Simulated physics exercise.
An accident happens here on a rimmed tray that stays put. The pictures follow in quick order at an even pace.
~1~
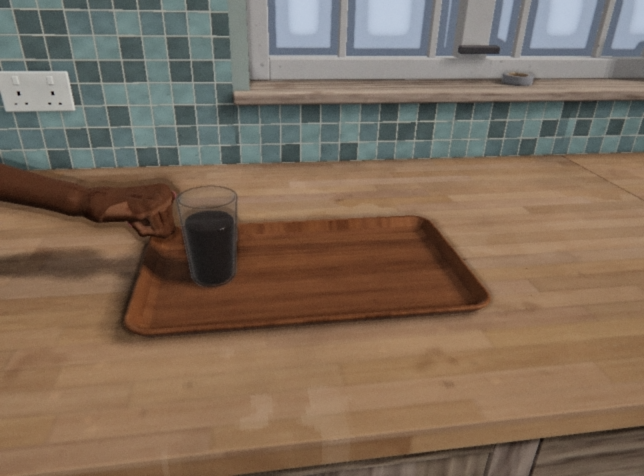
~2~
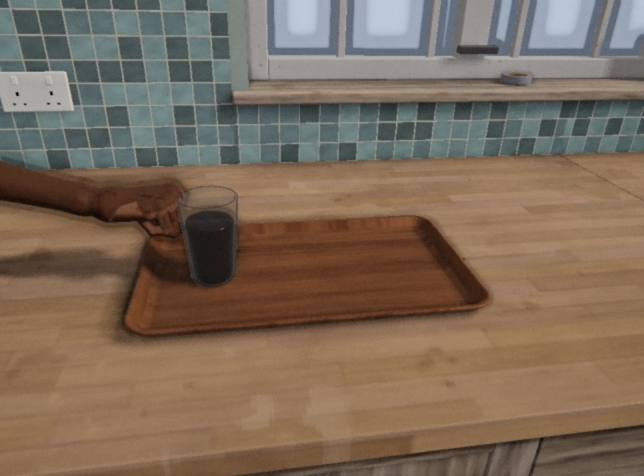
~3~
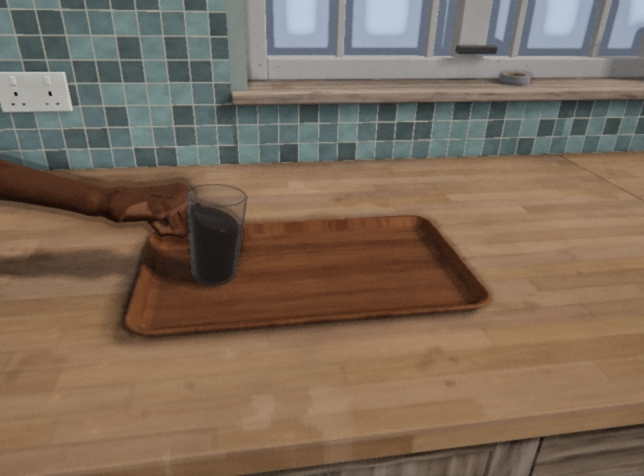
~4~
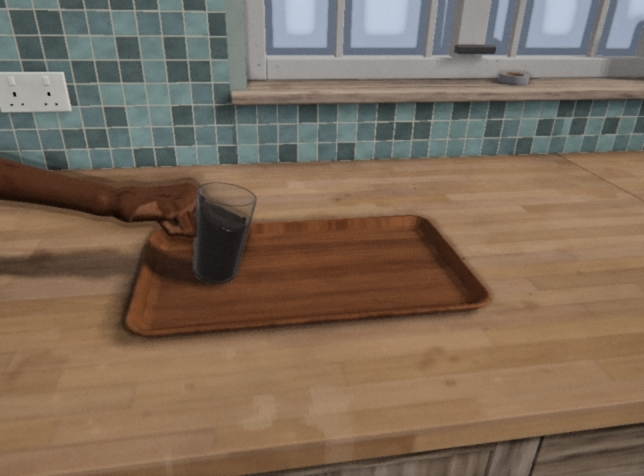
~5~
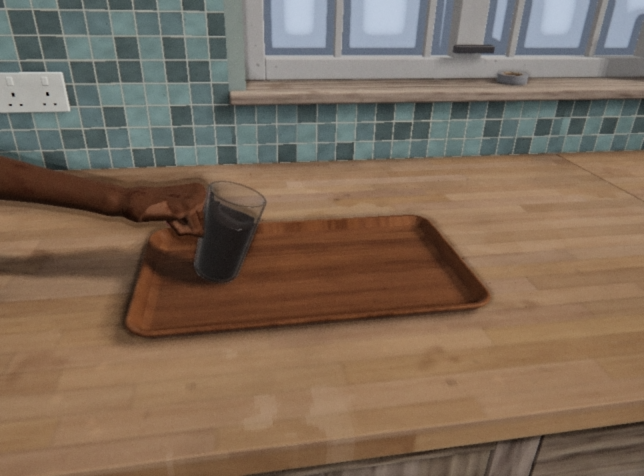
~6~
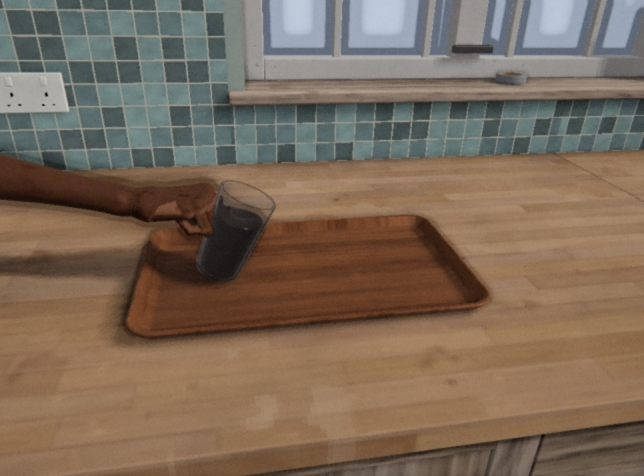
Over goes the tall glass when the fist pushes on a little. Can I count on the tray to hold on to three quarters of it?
No, a quarter or more gets off it.
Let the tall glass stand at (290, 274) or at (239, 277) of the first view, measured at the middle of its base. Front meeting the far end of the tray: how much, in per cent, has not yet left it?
First some 75, then 60 per cent.
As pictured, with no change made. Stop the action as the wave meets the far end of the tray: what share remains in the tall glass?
About 50 per cent.
A moment on, the tall glass is falling and 99 per cent is in the glass, 0 on the tray and 1 above or beyond its rim.
Next, the tall glass lies on its side and 72 per cent is in the glass, 13 on the tray and 15 above or beyond its rim.
Then the tall glass lies on its side and 39 per cent is in the glass, 54 on the tray and 7 above or beyond its rim.
Later the tall glass lies on its side and 20 per cent is in the glass, 44 on the tray and 36 above or beyond its rim.
Finally, 64 per cent is held by tray and glass, 36 is off the tray.
